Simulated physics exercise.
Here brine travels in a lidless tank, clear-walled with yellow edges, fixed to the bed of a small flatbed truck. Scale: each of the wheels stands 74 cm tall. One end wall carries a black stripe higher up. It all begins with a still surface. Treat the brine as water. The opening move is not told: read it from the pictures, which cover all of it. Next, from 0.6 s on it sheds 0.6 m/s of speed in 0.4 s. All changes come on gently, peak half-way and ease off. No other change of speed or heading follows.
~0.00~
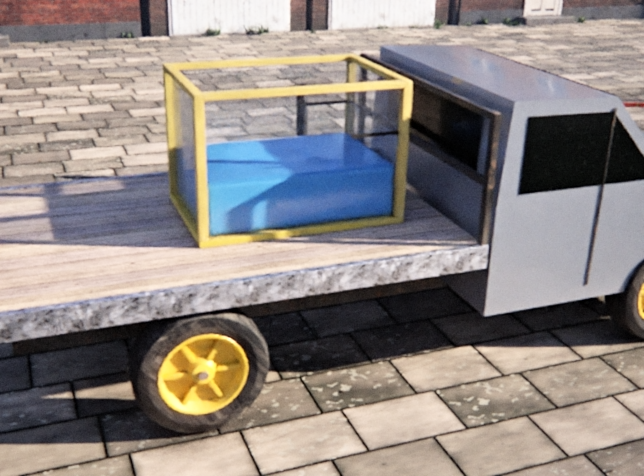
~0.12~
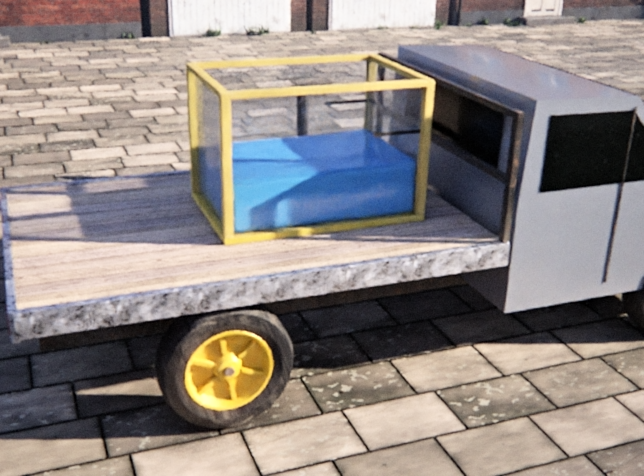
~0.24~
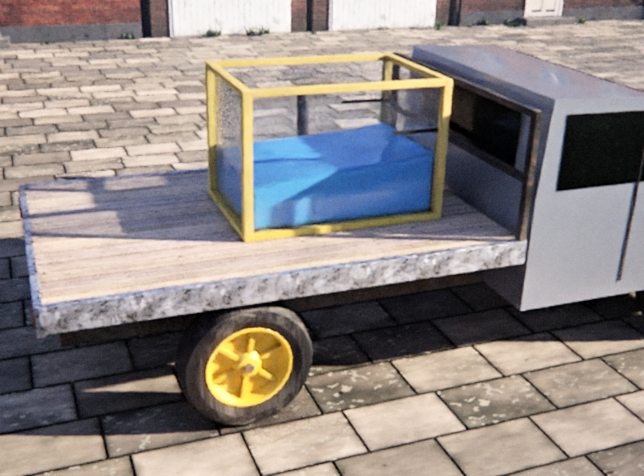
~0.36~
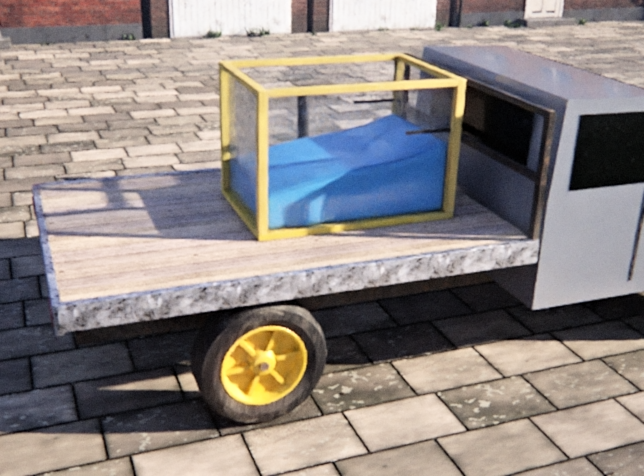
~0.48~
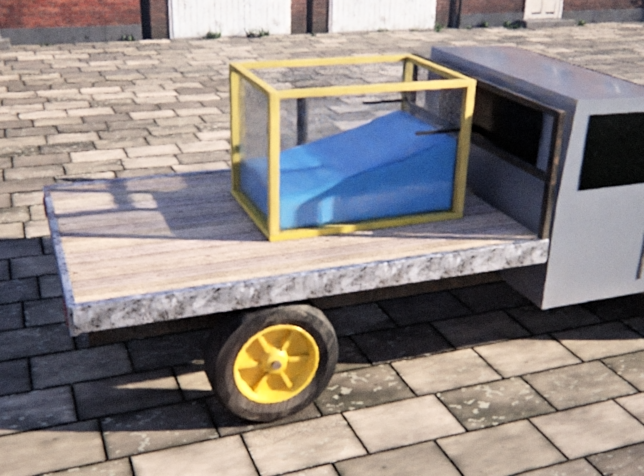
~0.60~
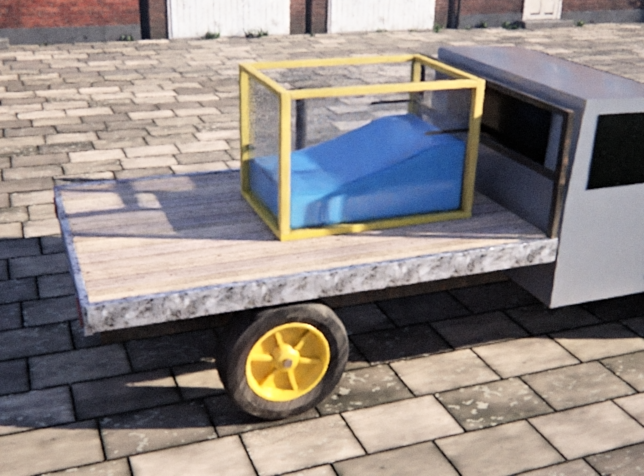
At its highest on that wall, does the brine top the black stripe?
The wave stays below the line.
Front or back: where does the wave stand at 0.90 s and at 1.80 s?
At the front, then the back.
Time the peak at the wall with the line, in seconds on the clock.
Around 0.5 s.
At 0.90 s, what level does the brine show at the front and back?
Front 38 cm, back 24 cm.
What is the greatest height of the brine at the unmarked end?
It peaks near 42 cm.
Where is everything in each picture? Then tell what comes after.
In the first picture, the brine reaches (379, 162) at the front end; it reaches (215, 178) at the back end; no slope yet; the front is on the right, levels are read along the near wall; the black line, on the front wall, is at (383, 134); a wheel hub at (205, 379).
In the second picture, the brine reaches (400, 160) at the front end; it reaches (240, 176) at the back end; no slope yet.
In the third picture, the brine reaches (418, 150) at the front end; it reaches (259, 182) at the back end; it is heaped 6° towards the front.
In the fourth picture, the brine reaches (431, 143) at the front end; it reaches (274, 188) at the back end; it is heaped 11° towards the front.
In the fifth picture, the brine reaches (441, 138) at the front end; it reaches (285, 192) at the back end; it is heaped 14° towards the front.
In the sixth picture, the brine reaches (450, 141) at the front end; it reaches (295, 190) at the back end; it is heaped 12° towards the front; a wheel hub at (290, 367).
After 0.90 s it stands 24 cm high behind and 37 cm in front; all of it is still inside.
After 1.35 s it stands 39 cm high behind and 27 cm in front; all of it is still inside.
After 1.80 s it stands 33 cm high behind and 28 cm in front; all of it is still inside.
After 3.98 s the waves are smaller; the highest at the front wall was 48 cm, at 0.48 s, against a line at 52 cm.
